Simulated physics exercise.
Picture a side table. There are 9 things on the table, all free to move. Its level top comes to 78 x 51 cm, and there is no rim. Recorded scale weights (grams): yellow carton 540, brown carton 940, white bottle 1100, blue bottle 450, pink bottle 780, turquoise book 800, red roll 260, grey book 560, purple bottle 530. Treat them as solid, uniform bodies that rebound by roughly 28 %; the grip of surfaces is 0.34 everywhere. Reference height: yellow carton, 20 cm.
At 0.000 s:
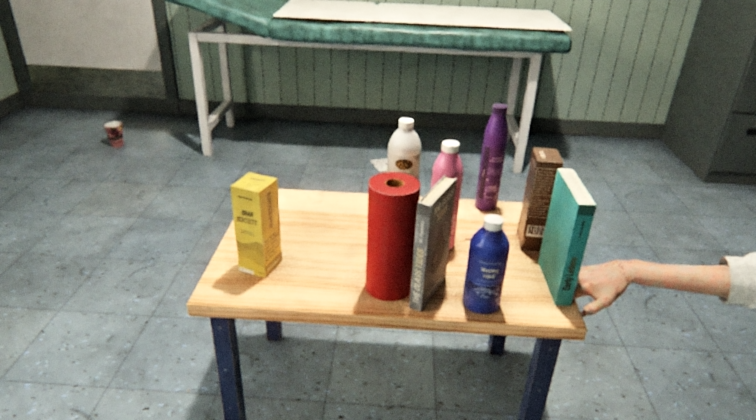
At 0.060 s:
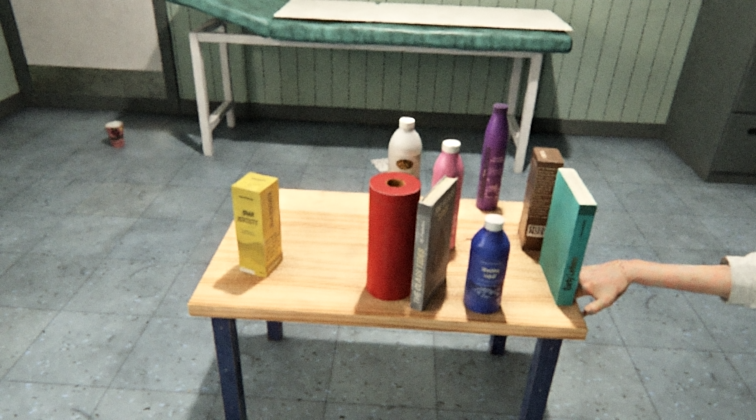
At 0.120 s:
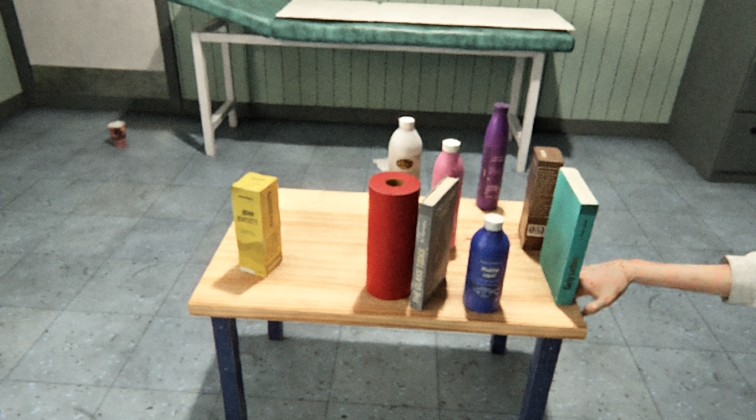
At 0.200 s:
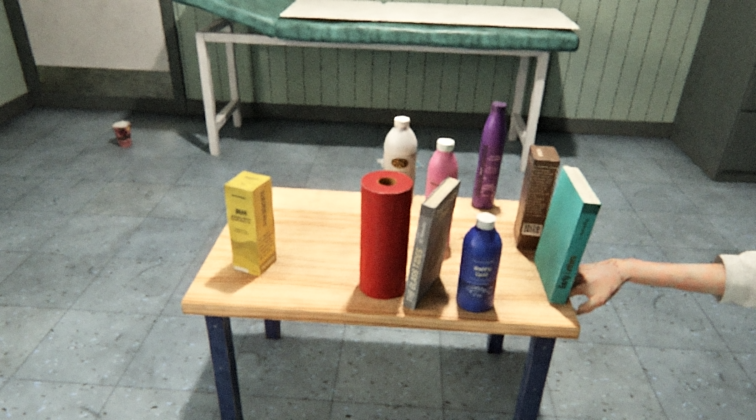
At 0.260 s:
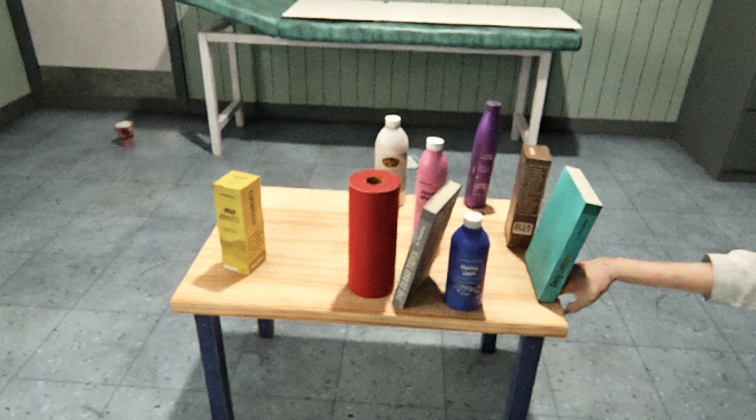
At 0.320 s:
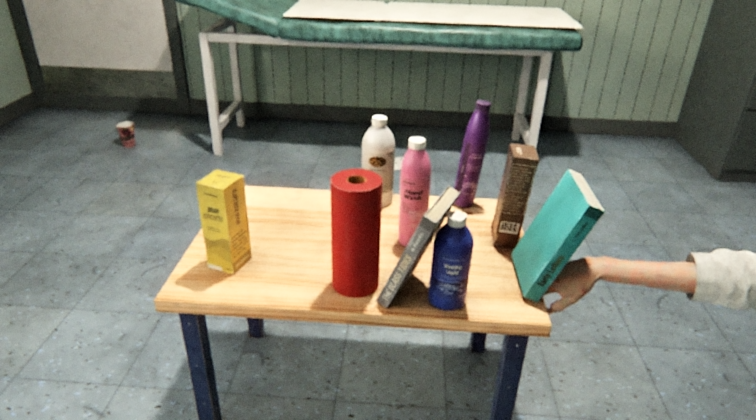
Small wooden table being pushed left by a hand, its grey book, turquoise book and brown carton tilting among bottles.
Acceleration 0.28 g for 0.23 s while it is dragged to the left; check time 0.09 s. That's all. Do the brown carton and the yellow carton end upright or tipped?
The brown carton ends up tipped; the yellow carton remains upright.
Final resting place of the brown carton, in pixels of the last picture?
It winds up close to (434, 206).
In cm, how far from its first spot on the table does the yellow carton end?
The shift is close to 3 cm.
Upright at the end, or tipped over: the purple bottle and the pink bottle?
In the last frame the purple bottle does not stay up and the pink bottle does not stay up.
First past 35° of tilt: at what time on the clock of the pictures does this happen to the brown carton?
That first happens close to 0.5 seconds.
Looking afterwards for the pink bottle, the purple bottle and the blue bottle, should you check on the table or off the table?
At the end the pink bottle remains on its base, the purple bottle leaves its base and the blue bottle remains on its base.
By 0.62 s, table shifted 10 cm; brown carton tilted 61° near (453, 205); yellow carton 3 cm from its spot near (205, 222); pink bottle tilted 50°.
By 0.92 s, table shifted 10 cm; purple bottle now off the table; brown carton on its side near (434, 207); yellow carton 3 cm from its spot near (205, 222).
When it is over (2.9 s), off the table and tipped over, turquoise book and purple bottle; lying over on the table, brown carton and pink bottle; the other 5 within 5 cm of the start. End places, in pixels of the last picture, brown carton near (434, 206), yellow carton near (205, 222).
